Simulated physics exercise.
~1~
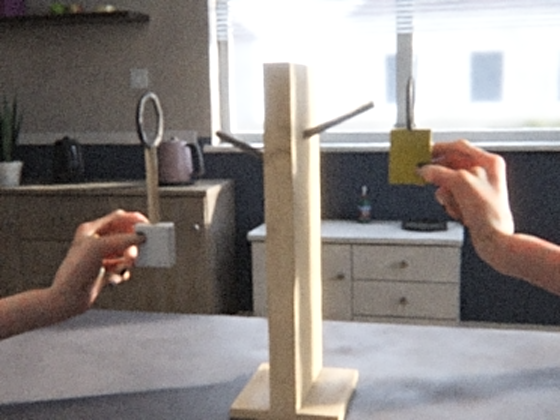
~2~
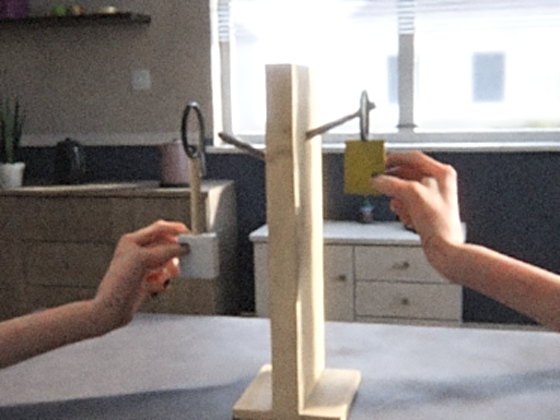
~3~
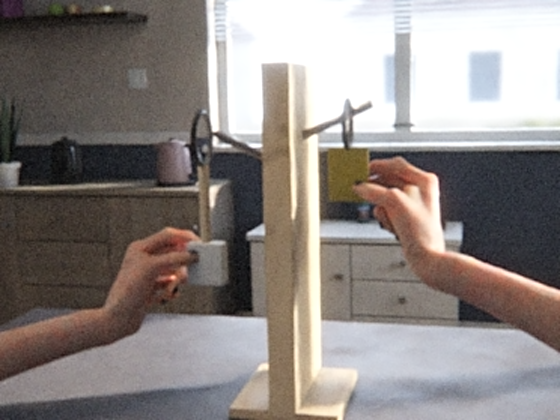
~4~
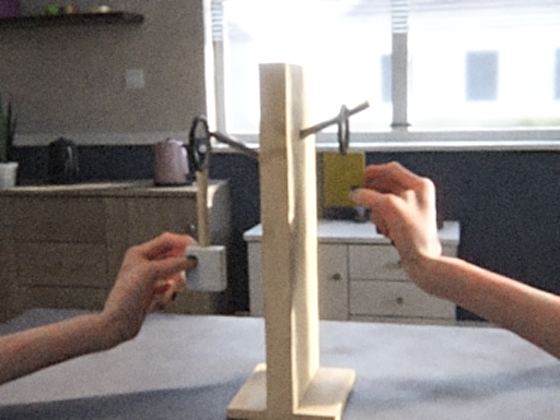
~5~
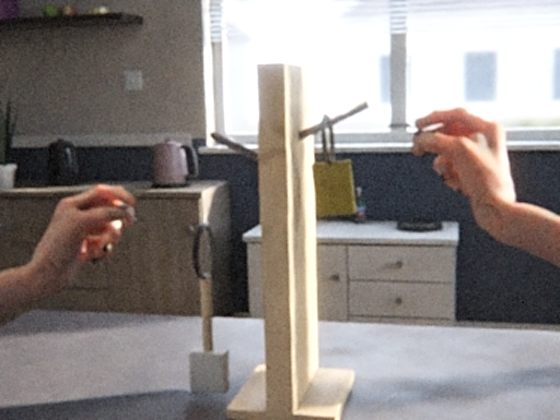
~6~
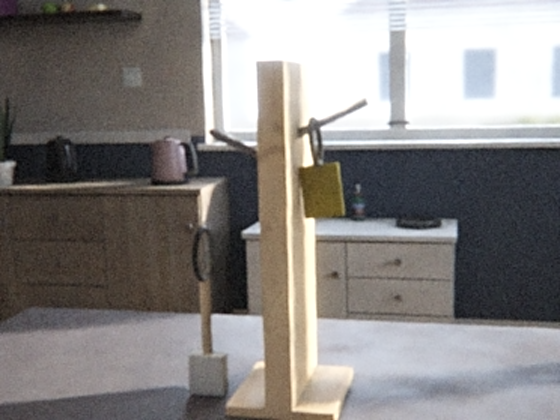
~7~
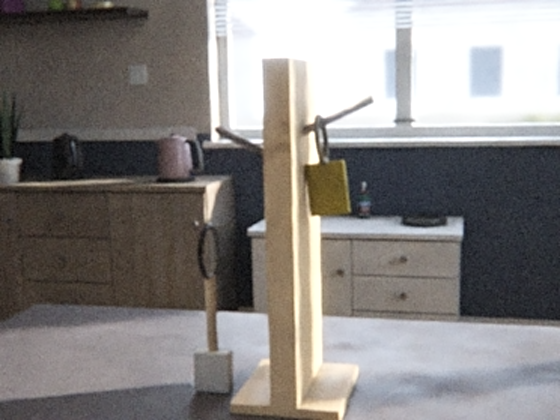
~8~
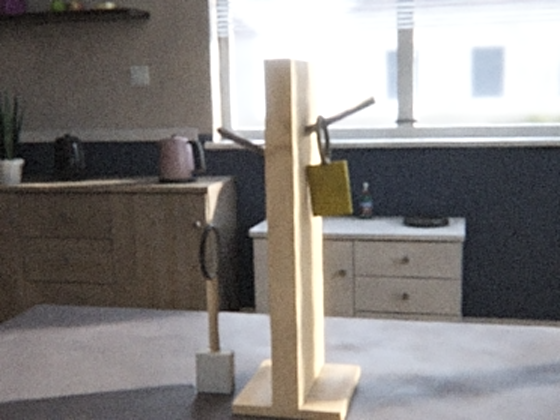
In a sunlit room with dark walls, cabinets and a bright window, a slightly swaying camera faces a pale wooden stand on a grey table, with a dark peg on each side. A hand on the left holds a ringed brush-like object with a white block, while a hand on the right holds a yellow tag by its block. Both hands move inward, bringing the rings to the pegs. The fingers open and draw away. The white object drops and stands upright on the table, while the yellow tag slides a little toward the post and stays hanging from the right peg.
